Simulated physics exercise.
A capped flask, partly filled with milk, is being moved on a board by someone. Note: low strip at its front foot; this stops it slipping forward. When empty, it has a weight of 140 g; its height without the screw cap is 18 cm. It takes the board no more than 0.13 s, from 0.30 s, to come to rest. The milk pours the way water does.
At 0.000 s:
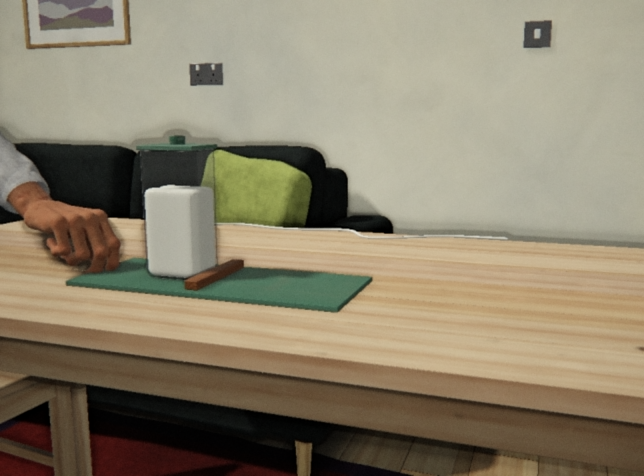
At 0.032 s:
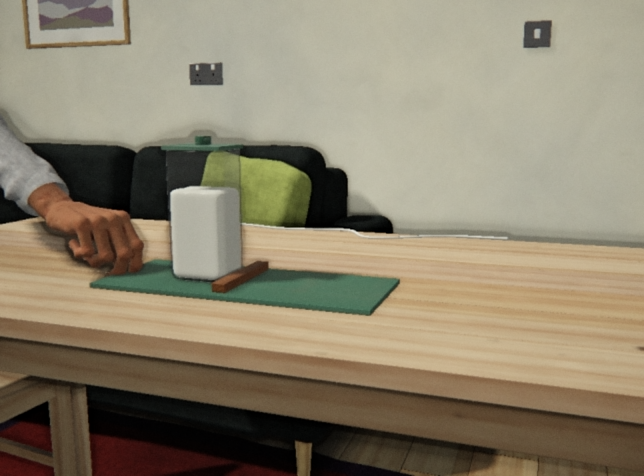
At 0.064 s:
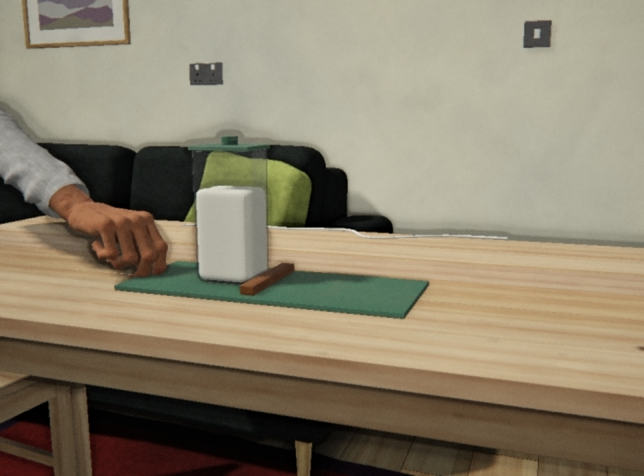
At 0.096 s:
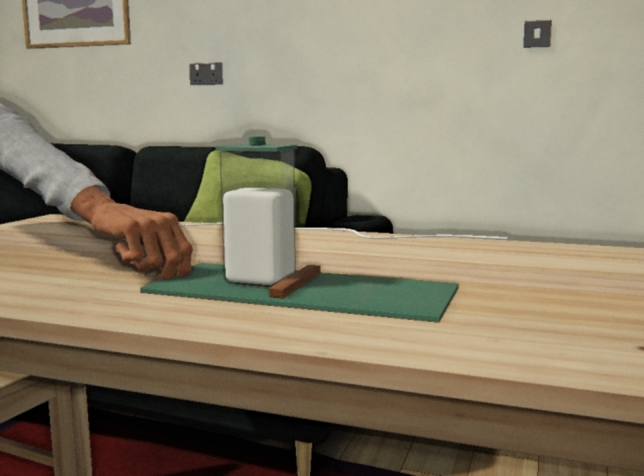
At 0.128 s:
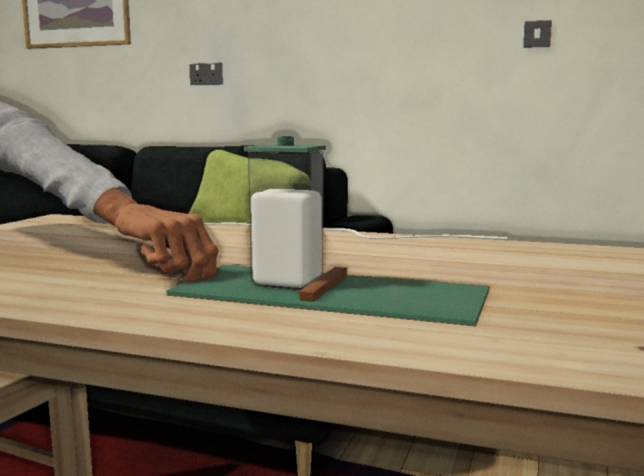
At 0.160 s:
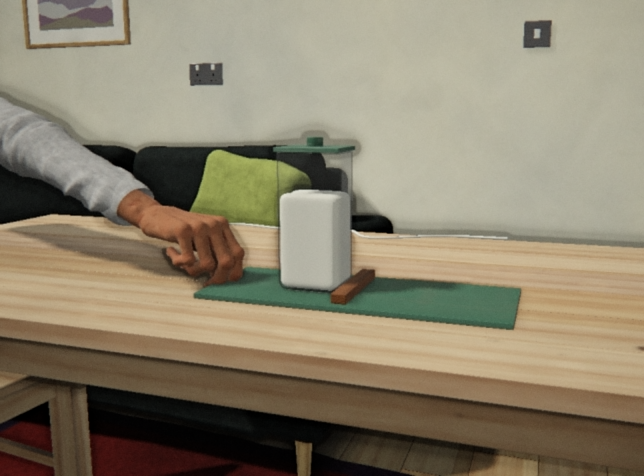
The clip opens on a wooden table where a hand rests at the left end of a green board carrying a white block-shaped object, a reddish-brown strip and a clear container with a green lid behind. The hand then slides the board steadily rightward, its load staying upright and riding along.
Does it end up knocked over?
Yes, it goes over.
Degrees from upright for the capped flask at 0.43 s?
Roughly 20 degrees.
Then, 0.43 s in, the board moves at 0.00 m/s; the capped flask leans 20°.
Then, 0.55 s in, the capped flask lies on its side.
Then, 0.71 s in, the capped flask lies on its side.
Then, 0.93 s in, the capped flask lies on its side.
Finally, the capped flask lies on its side.
